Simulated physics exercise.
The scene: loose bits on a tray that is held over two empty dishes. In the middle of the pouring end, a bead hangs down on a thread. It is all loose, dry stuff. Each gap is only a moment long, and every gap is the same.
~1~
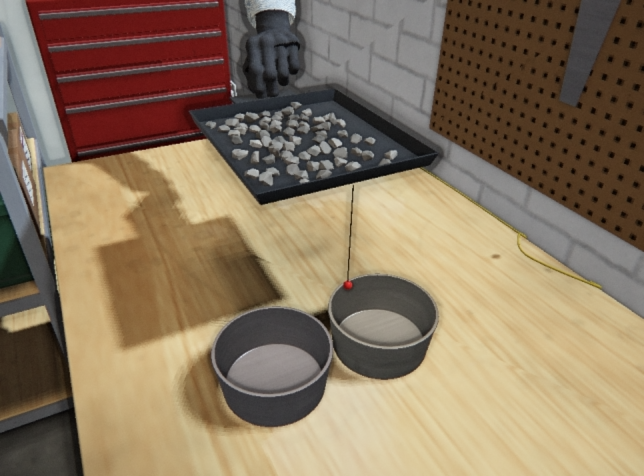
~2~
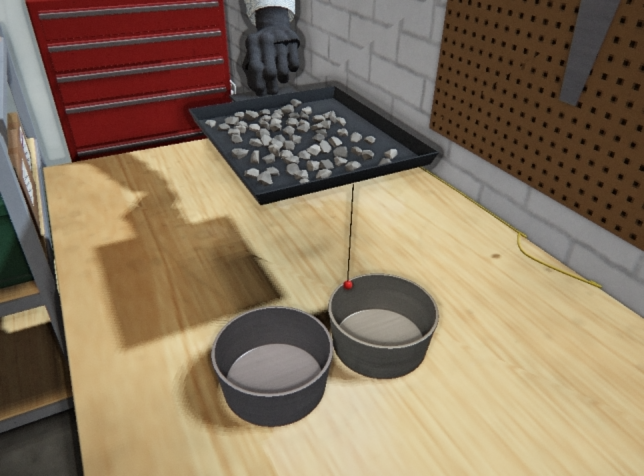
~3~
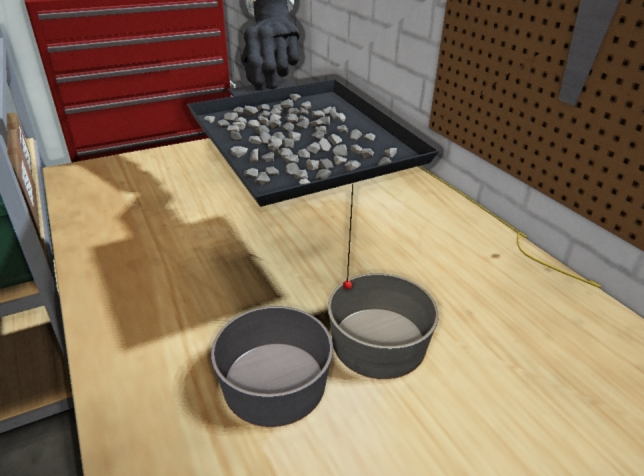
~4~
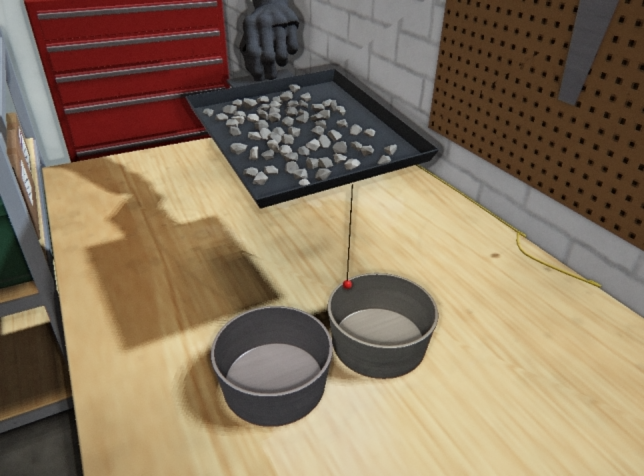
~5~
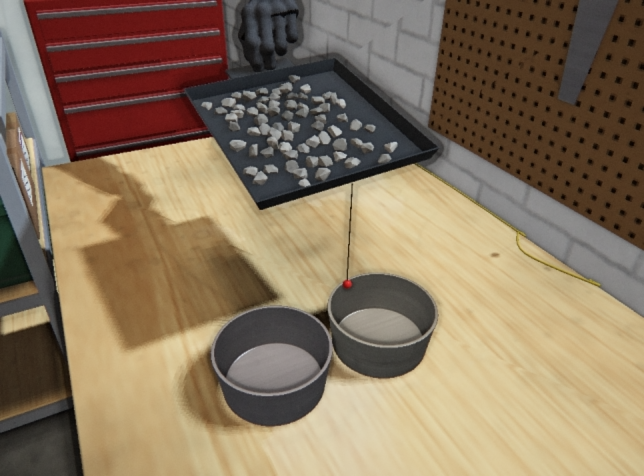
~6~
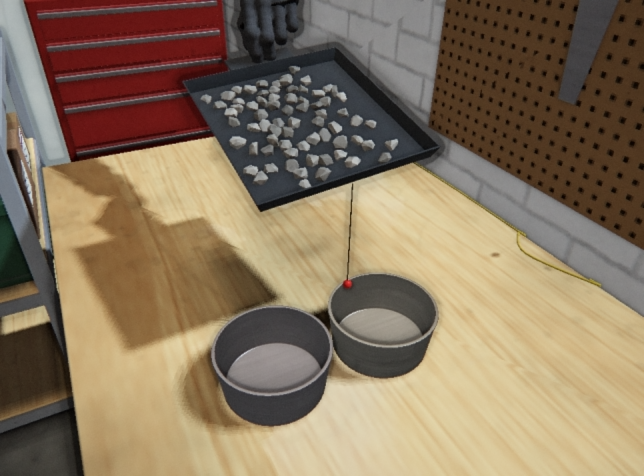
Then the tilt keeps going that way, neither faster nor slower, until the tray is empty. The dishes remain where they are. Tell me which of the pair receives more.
My bet is the dish over on the left is left holding more.
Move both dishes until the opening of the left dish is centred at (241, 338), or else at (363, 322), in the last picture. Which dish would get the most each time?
In order of the tries: The dish on the left side, then the dish on the left side.
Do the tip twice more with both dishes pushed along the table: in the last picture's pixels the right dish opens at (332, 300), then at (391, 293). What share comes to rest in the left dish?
40 %, then 90 %.
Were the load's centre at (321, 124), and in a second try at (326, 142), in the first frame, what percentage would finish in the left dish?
Share in order: Roughly 70 %, 70 %.
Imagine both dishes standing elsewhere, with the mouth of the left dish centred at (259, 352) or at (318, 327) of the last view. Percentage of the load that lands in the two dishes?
First about 90, then 70 per cent.
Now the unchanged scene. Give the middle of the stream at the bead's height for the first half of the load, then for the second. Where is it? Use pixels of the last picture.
First half (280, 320); second half (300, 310).
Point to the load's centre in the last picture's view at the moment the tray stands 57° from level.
Centre estimate: (289, 174).
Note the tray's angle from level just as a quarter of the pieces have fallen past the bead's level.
That would be about 80 degrees from level.
Just after the last frame, tray tipped steeply; almost all on the tray; about a tenth in the air.
A moment on, tray tipped right over; roughly a quarter on the tray; roughly half in the left dish; just a few in the right dish; just a few outside both; roughly a quarter in the air.
Further on, tray tipped past a quarter turn; the larger part in the left dish; about a tenth in the right dish; about a tenth outside both.
When it is over, tray tipped past a quarter turn; the larger part in the left dish; about a tenth in the right dish; about a tenth outside both.
